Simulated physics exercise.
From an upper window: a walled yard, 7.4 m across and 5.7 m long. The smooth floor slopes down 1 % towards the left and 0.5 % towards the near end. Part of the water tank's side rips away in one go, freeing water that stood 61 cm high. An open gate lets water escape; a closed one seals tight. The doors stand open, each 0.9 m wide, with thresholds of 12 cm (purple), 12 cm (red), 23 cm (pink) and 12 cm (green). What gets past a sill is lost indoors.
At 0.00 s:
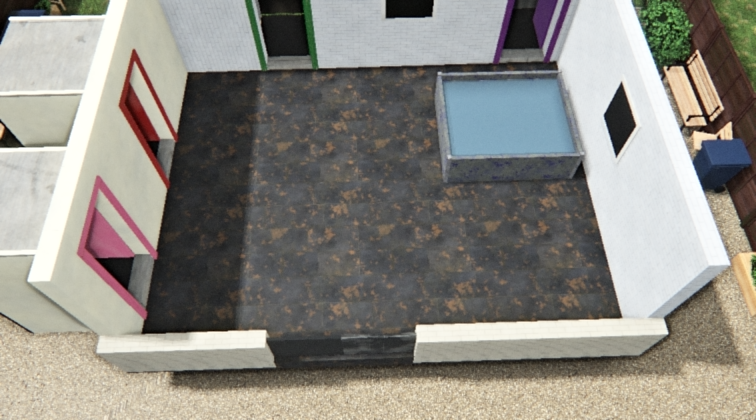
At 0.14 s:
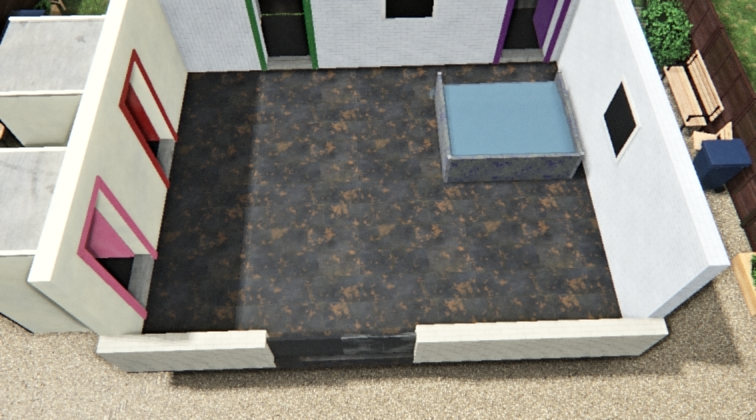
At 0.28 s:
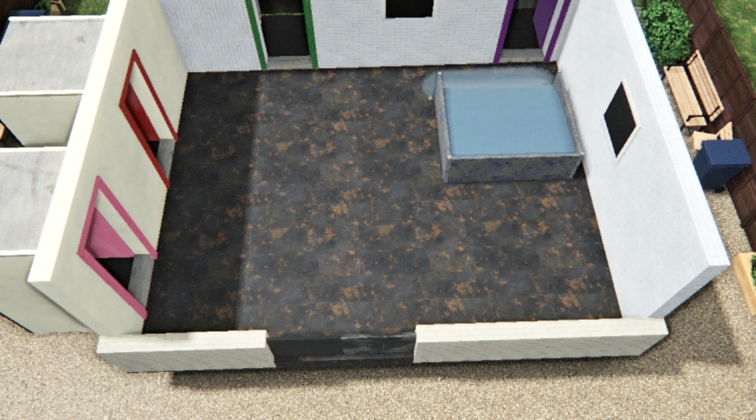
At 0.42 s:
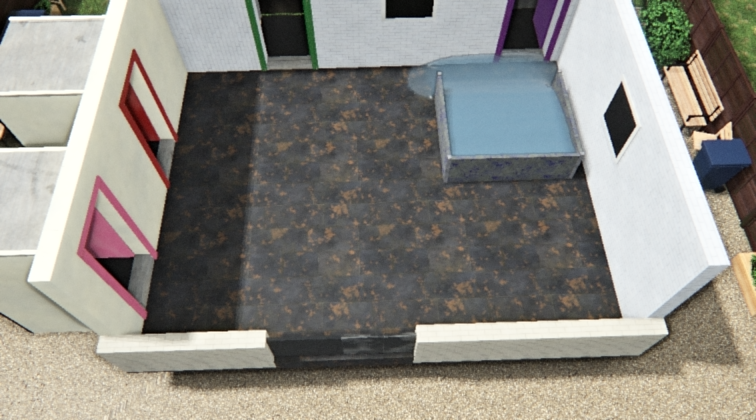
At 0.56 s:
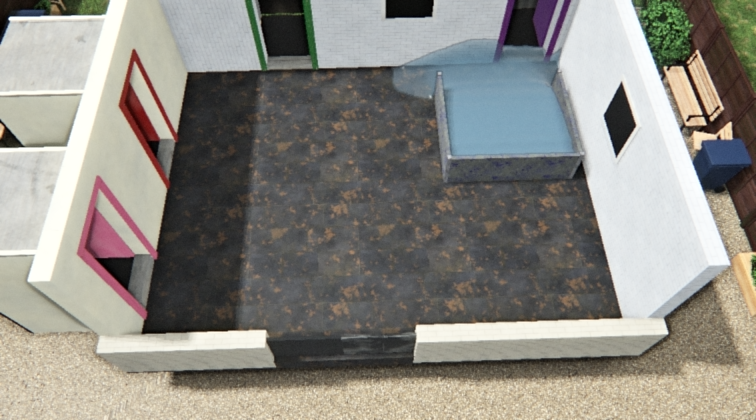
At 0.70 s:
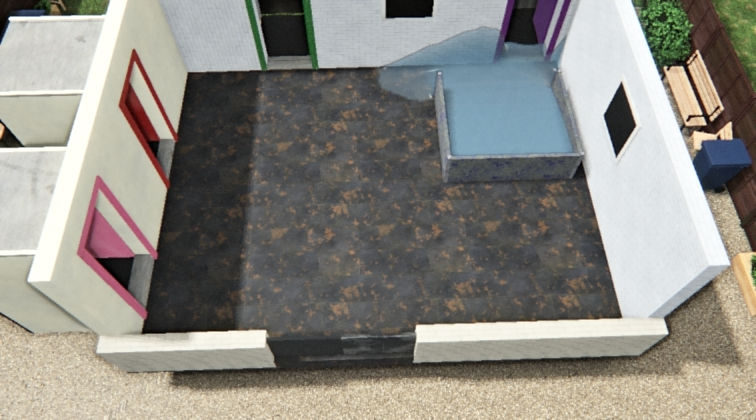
A walled yard with a dark, blotchy floor had a water-filled tank in its far right corner, then water poured out from the tank's far side and spread along the back wall towards the left.
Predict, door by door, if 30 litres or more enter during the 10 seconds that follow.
Door by door: At the purple door it exceeds the limit; at the red door it keeps below the limit; at the pink door it stays under the limit; at the green door it does not reach the limit.
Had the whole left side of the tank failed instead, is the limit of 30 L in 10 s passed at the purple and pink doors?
Against that limit: Purple under, pink under.
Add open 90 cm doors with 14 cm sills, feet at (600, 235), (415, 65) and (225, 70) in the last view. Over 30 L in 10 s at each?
In that order: Below, above, not over.
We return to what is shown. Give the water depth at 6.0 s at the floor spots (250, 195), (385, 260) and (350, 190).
About 3, 1 and 1 cm.
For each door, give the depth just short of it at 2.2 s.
In cm: Purple 33, red 0, pink 0, green 5.
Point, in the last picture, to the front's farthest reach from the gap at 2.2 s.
At about (215, 73).
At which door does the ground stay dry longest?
Last comes the pink one.
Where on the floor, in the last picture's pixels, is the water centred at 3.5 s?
Near (433, 125).
After 1.4 s water covers 15 % of the floor and is deepest (48 cm) near (557, 63); purple door 41 cm at the sill, 180 L in, red door not reached, pink door not reached, green door not reached.
After 2.2 s water covers 30 % of the floor and is deepest (36 cm) near (539, 63); purple door 33 cm at the sill, 328 L in, red door not reached, pink door not reached, green door 5 cm at the sill, 0 L in.
After 3.5 s water covers 50 % of the floor and is deepest (18 cm) near (197, 74); purple door 18 cm at the sill, 420 L in, red door 15 cm at the sill, 2 L in, pink door not reached, green door 4 cm at the sill, 0 L in.
After 6.0 s water covers 65 % of the floor and is deepest (17 cm) near (542, 77); purple door 16 cm at the sill, 436 L in, red door 8 cm at the sill, 6 L in, pink door 5 cm at the sill, 0 L in, green door 3 cm at the sill, 0 L in.
After 10.0 s water covers 80 % of the floor and is deepest (12 cm) near (139, 351); purple door 7 cm at the sill, 446 L in, red door 7 cm at the sill, 6 L in, pink door 11 cm at the sill, 0 L in, green door 2 cm at the sill, 0 L in.
